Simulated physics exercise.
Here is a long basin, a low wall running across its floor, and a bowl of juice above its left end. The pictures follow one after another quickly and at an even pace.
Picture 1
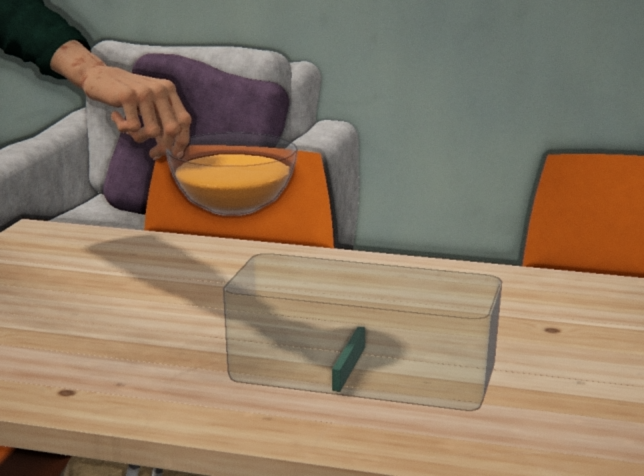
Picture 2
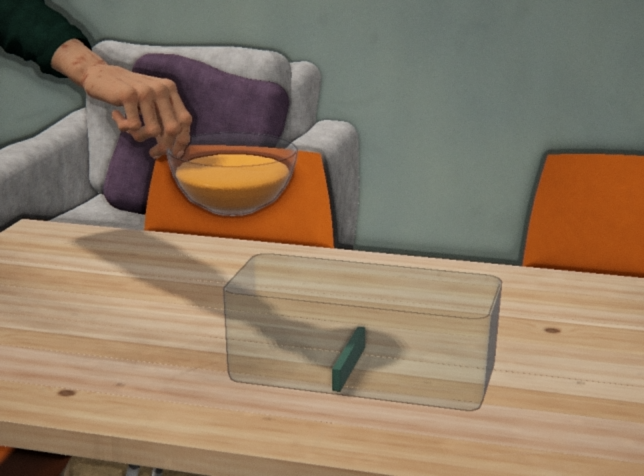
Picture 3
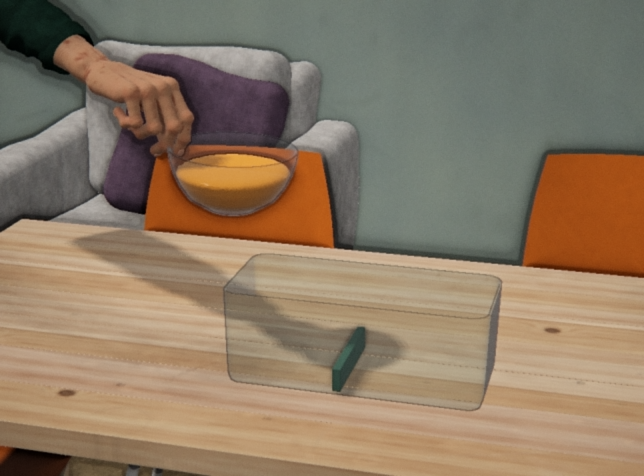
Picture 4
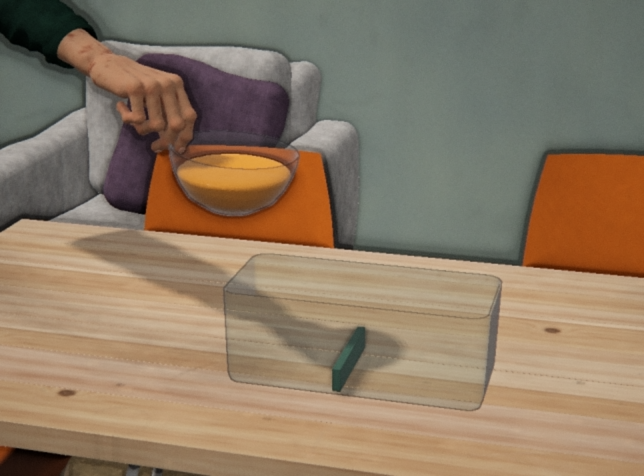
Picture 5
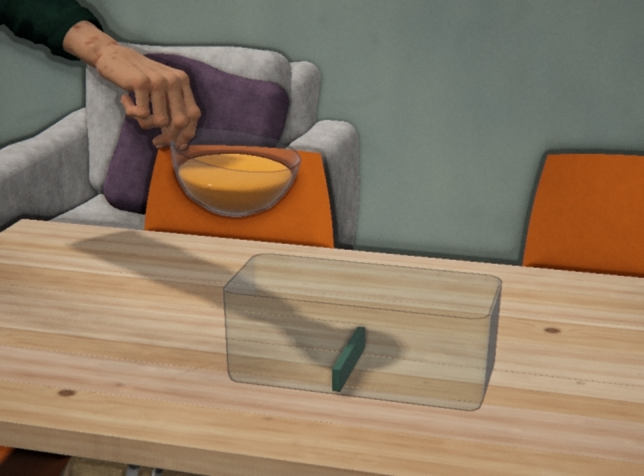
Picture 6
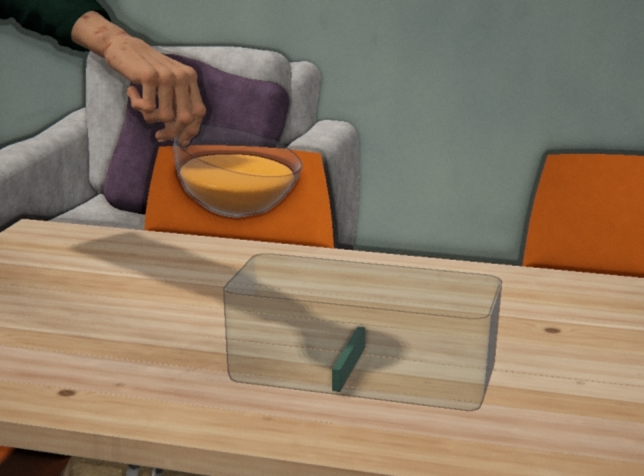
In the video, a hand holds a clear bowl of orange juice above the left end of a long transparent basin with a low green wall on its floor, and slowly tilts the bowl slightly to the right.
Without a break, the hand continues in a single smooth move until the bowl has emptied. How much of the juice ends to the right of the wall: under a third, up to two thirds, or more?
Most likely the amount right of the wall will not reach a third.
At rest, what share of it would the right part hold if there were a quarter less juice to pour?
I'd put it at some 10 %.
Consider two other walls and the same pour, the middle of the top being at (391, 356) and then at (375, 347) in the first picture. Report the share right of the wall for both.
In turn some 20 and 10 in a hundred.
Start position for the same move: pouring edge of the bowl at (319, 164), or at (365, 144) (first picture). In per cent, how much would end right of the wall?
55 %, 85 %.
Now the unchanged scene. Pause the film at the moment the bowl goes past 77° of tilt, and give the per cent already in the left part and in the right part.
Left part close to 15 in a hundred, right part close to 0.
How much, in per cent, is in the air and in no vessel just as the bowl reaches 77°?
Share out of both vessels: Approx. 45 %.
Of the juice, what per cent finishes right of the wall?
I'd put it at about 25 per cent.
A moment on, the bowl is tipped on its side and 39 per cent is still to pour, 16 is left of the wall and 1 right of it.
Next, the bowl is tipped right over and 0 per cent is still to pour, 79 is left of the wall and 17 right of it.
Then the bowl is tipped right over and 0 per cent is still to pour, 77 is left of the wall and 22 right of it.
Later the bowl is tipped right over and 0 per cent is still to pour, 76 is left of the wall and 23 right of it.
At rest 76 per cent lies left of the wall, 23 right of it and 1 outside.
